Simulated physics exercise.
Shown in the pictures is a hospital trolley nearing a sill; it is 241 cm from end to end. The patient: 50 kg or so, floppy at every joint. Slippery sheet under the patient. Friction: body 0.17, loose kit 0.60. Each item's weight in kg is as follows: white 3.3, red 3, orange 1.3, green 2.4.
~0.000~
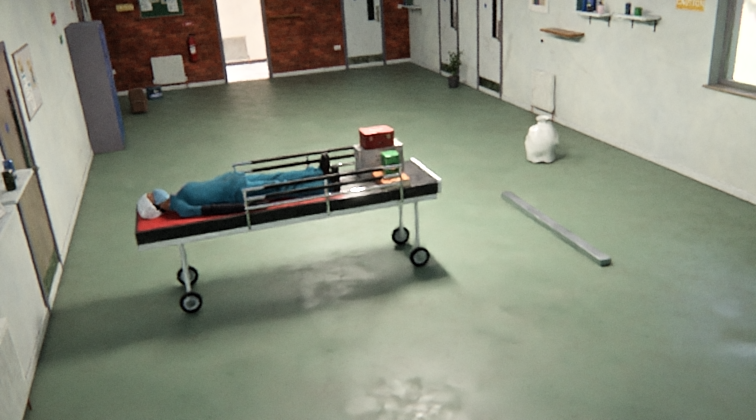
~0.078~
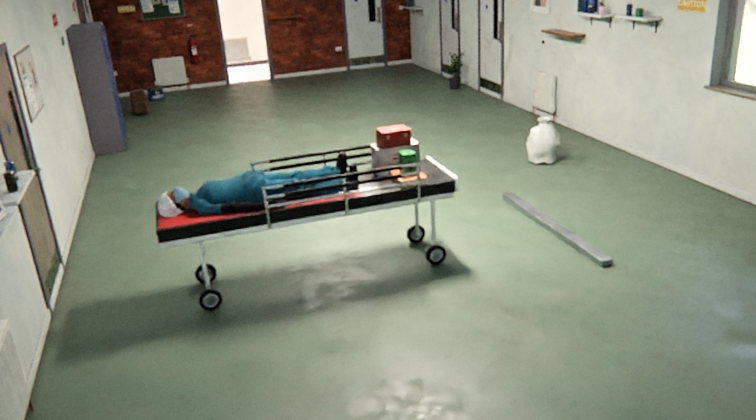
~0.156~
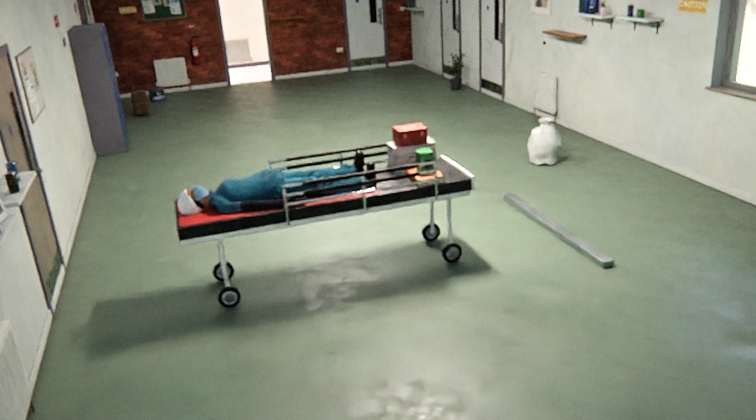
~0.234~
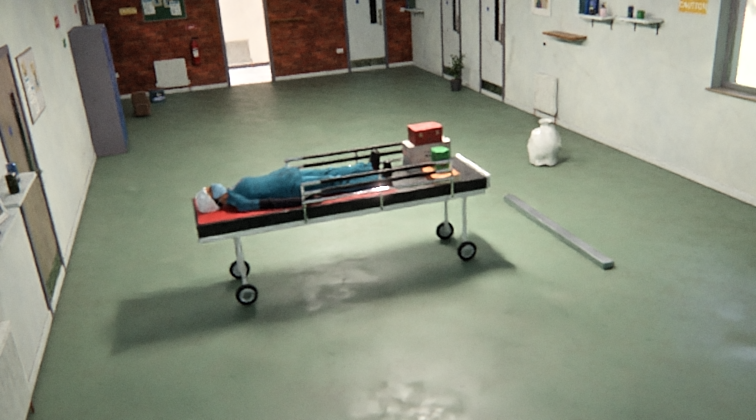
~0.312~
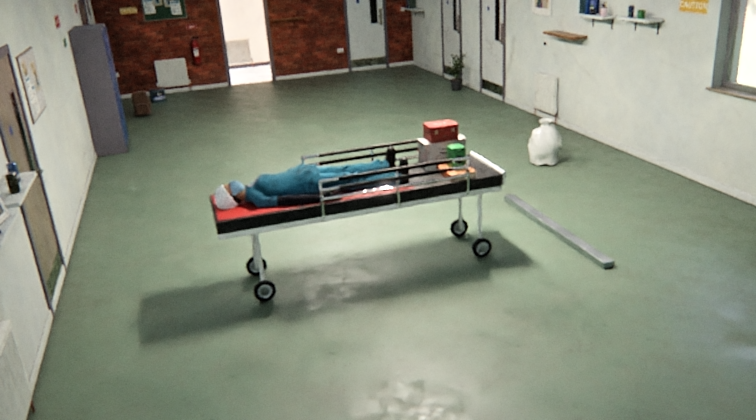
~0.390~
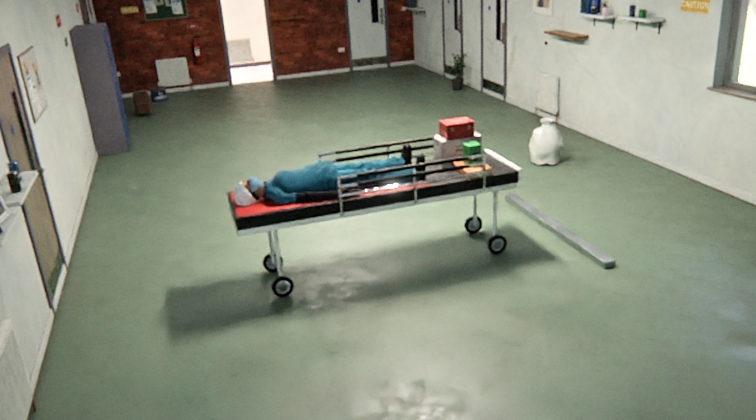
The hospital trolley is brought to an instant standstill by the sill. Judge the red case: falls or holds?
Holds.
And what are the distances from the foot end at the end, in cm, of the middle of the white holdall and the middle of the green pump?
White holdall: 20 cm short; green pump: 10 cm short.
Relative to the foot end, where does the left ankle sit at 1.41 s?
Measured short of the mark: Approx. 50 cm.
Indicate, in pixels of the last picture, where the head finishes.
Somewhere near (375, 173) in the last picture.
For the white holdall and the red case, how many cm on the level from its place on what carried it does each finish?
Distances - white holdall 15, red case 35.
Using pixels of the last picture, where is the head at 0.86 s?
Near pixel (348, 177).
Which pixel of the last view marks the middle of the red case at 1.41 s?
Around (548, 115).
It happens at 0.71 s.
After 0.86 s the red case is 18 cm short of the foot end, tilted 0°, near (537, 116) in the last picture's view.
After 1.11 s the red case is 6 cm short of the foot end, tilted 5°, near (549, 115) in the last picture's view.
After 1.41 s the red case is 7 cm short of the foot end, tilted 0°, near (548, 115) in the last picture's view; the green pump 7 cm short of the foot end, tilted 0°.
At rest, 1.6 s, white holdall stays on; red case stays on; orange folder stays on; green pump stays on; left ankle stops short of the foot end.
